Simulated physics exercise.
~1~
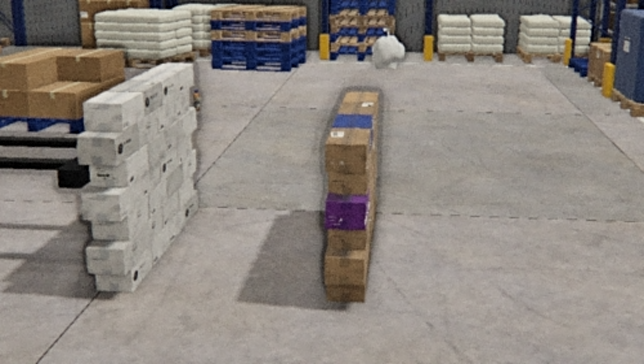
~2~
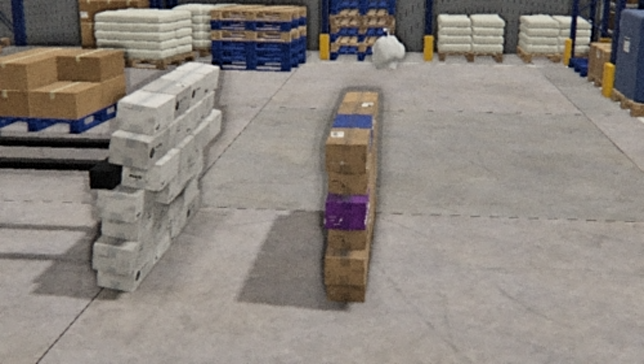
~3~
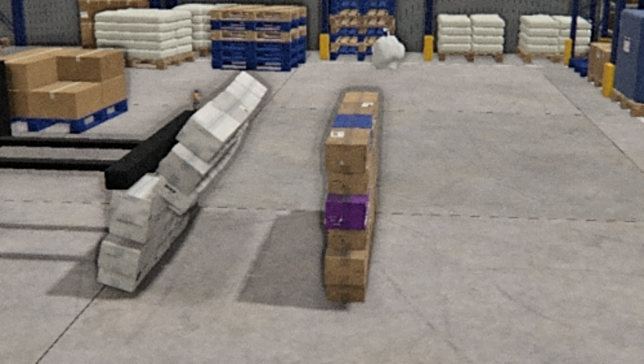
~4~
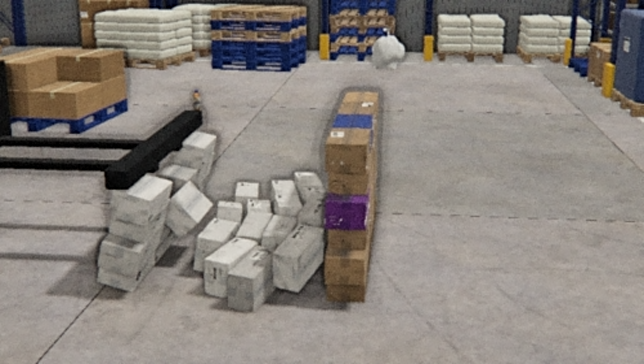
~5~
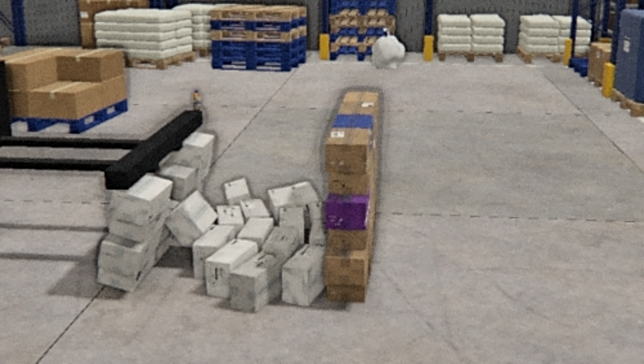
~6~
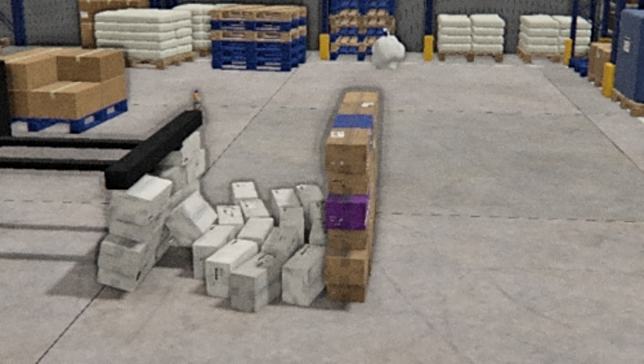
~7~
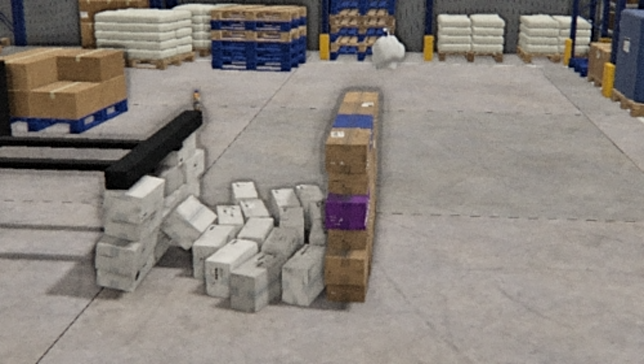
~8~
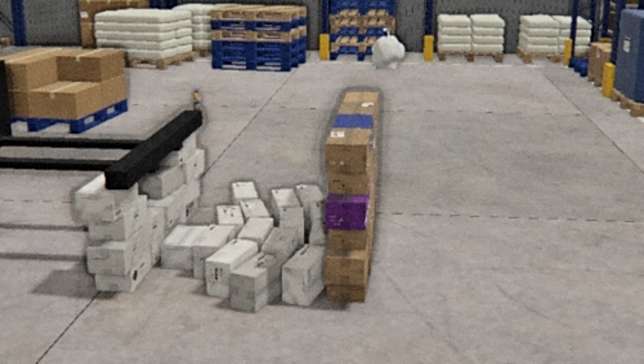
A tall wall of pale parcels stands at the left of a concrete warehouse floor, seen from a raised, still camera, with a narrow wall of brown parcels near the centre. The brown wall holds one blue parcel near its top and one purple parcel lower down, and loaded pallets line the background. A dark beam on forks pushes in from the left, and the pale wall leans to the right. Its upper part topples, spilling parcels across the aisle against the foot of the brown wall. The beam stops, and the remaining pale stack settles back leftward beneath it. The brown wall stays standing, blue and purple parcels in place.
